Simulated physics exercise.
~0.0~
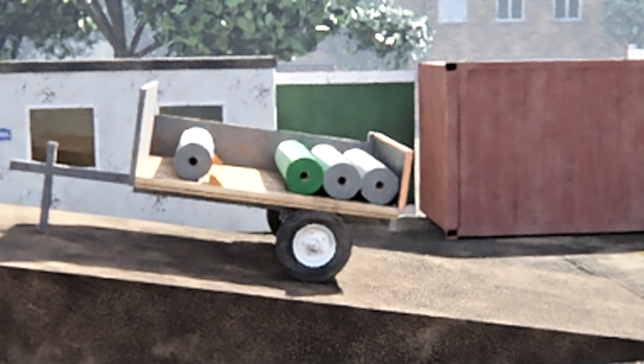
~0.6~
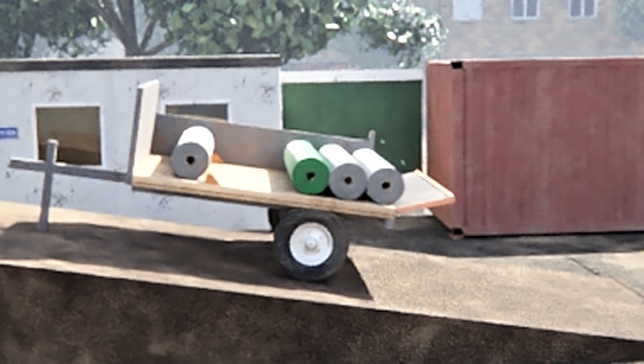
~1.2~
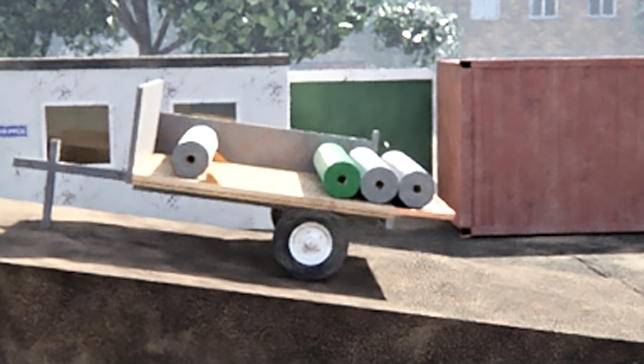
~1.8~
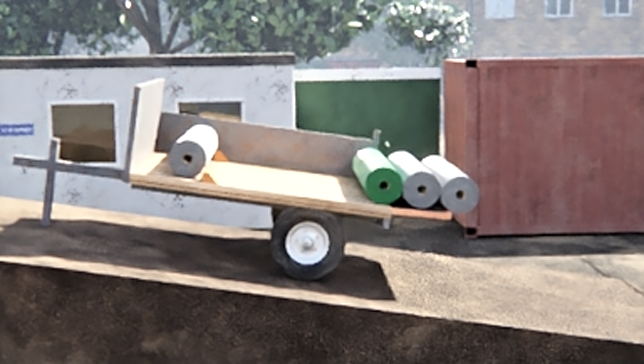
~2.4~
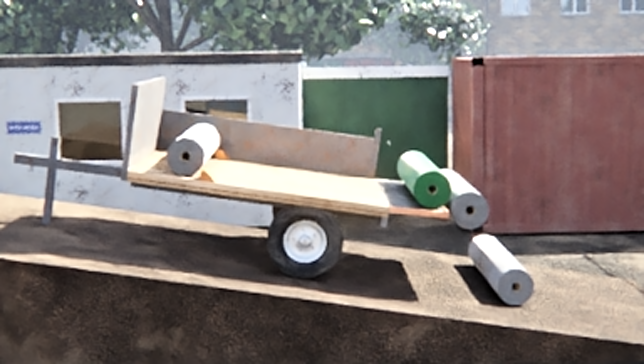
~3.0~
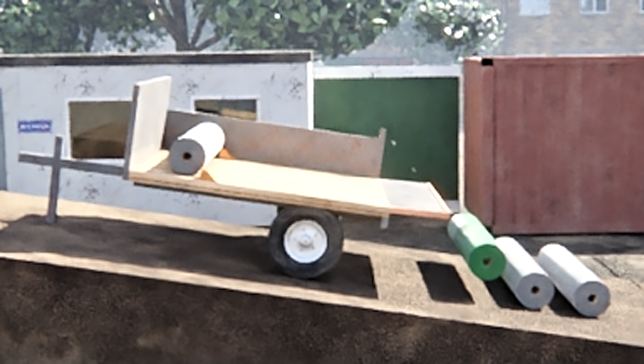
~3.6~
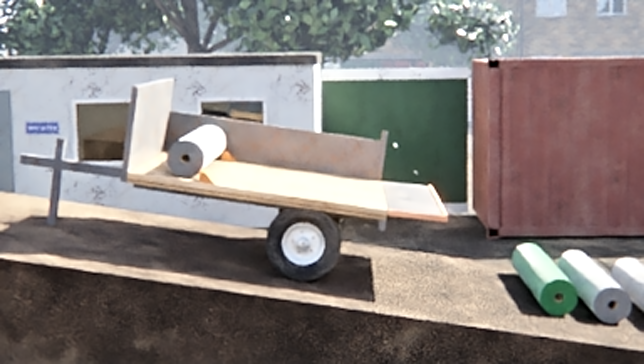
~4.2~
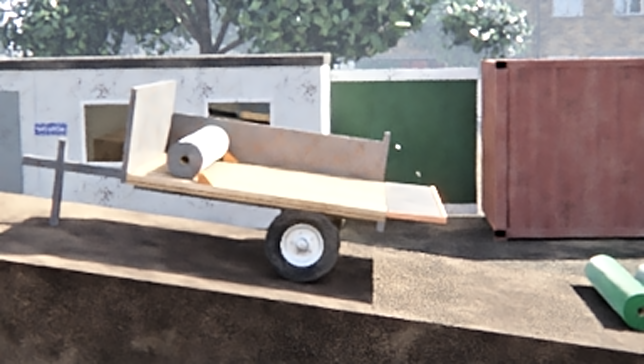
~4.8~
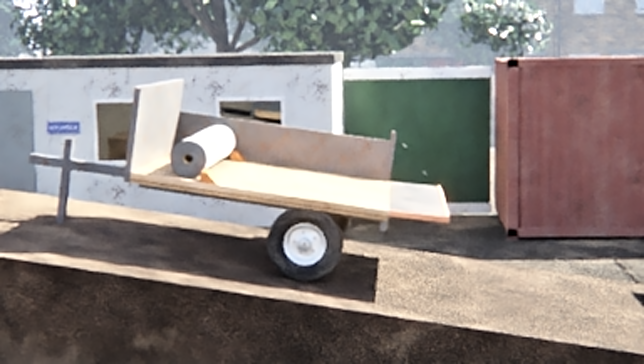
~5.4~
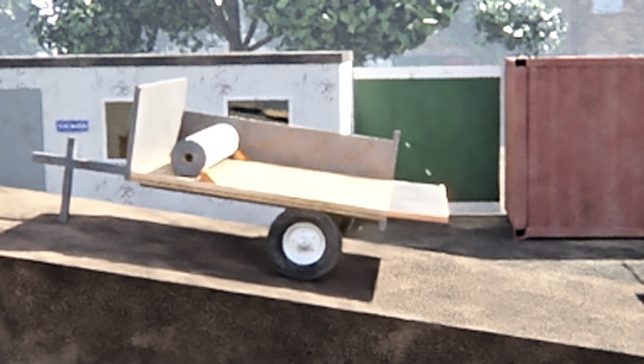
On a sloping yard beside a rusty red container, a parked trailer's tailgate dropped open and the green roll and two grey ones rolled right, fell to the ground and rolled out of view, leaving one grey roll resting against an orange chock.
